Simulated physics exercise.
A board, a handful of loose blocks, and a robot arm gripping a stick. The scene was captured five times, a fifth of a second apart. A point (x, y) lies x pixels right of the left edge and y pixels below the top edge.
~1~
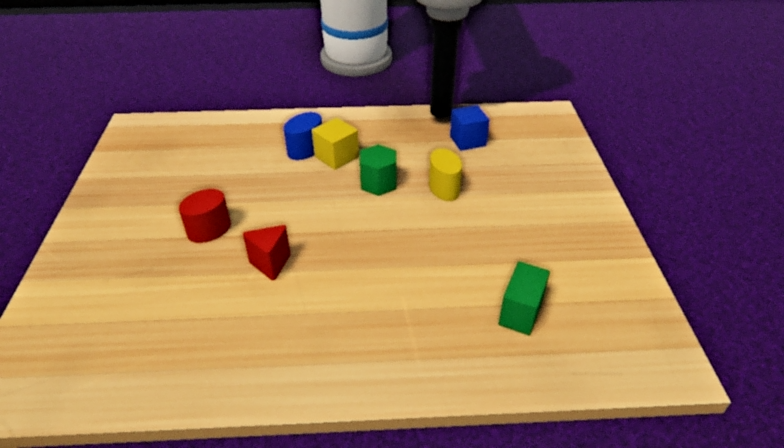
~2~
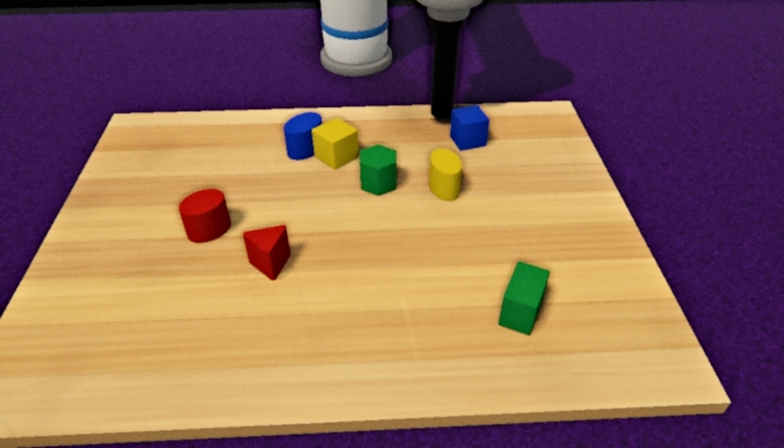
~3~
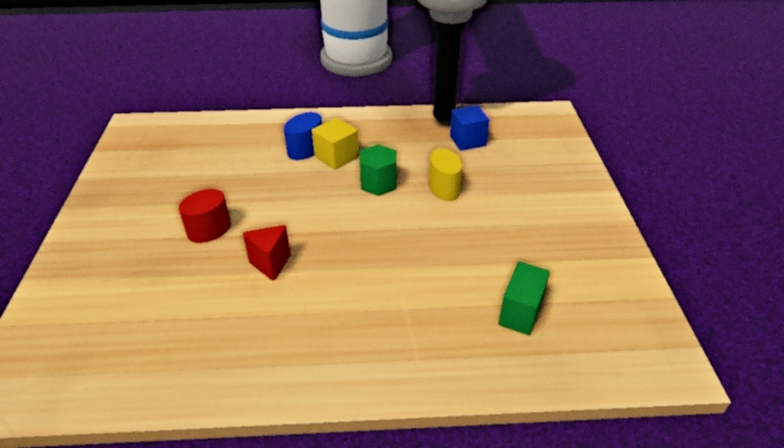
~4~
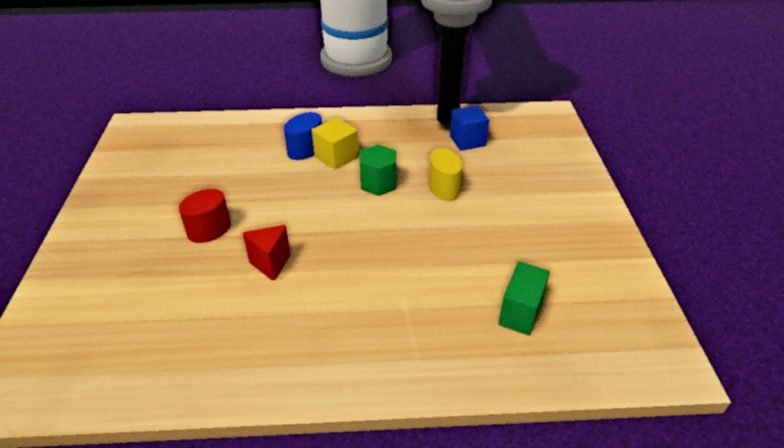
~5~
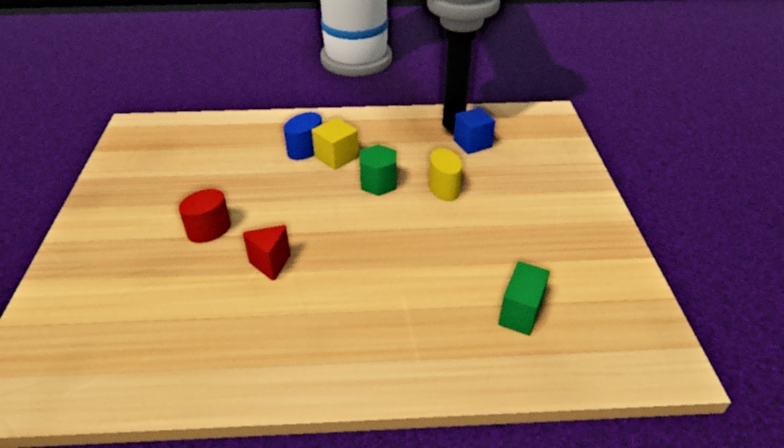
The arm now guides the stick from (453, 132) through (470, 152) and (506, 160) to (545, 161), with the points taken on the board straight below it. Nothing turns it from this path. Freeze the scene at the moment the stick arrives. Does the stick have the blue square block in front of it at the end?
Answer: Yes.
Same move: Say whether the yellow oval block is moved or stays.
From what I can tell, it will keep its place.
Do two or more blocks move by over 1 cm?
No, that is not what happens.
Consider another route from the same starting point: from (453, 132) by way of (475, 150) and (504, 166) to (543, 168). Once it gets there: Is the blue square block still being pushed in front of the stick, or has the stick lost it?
When the path is over, you would find the blue square block still in front of the stick.
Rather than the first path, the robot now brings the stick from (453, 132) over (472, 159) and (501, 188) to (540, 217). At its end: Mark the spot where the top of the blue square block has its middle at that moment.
The centre of its top face lies at (506, 132).
On the path given first. One third of the way, stick (472, 144); blue square block (502, 130), turned 55° anticlockwise.
Two thirds of the way, stick (508, 151); blue square block (539, 137), turned 55° anticlockwise.
At the end, stick (547, 153); yellow oval block still; blue square block (578, 144), turned 20° anticlockwise.
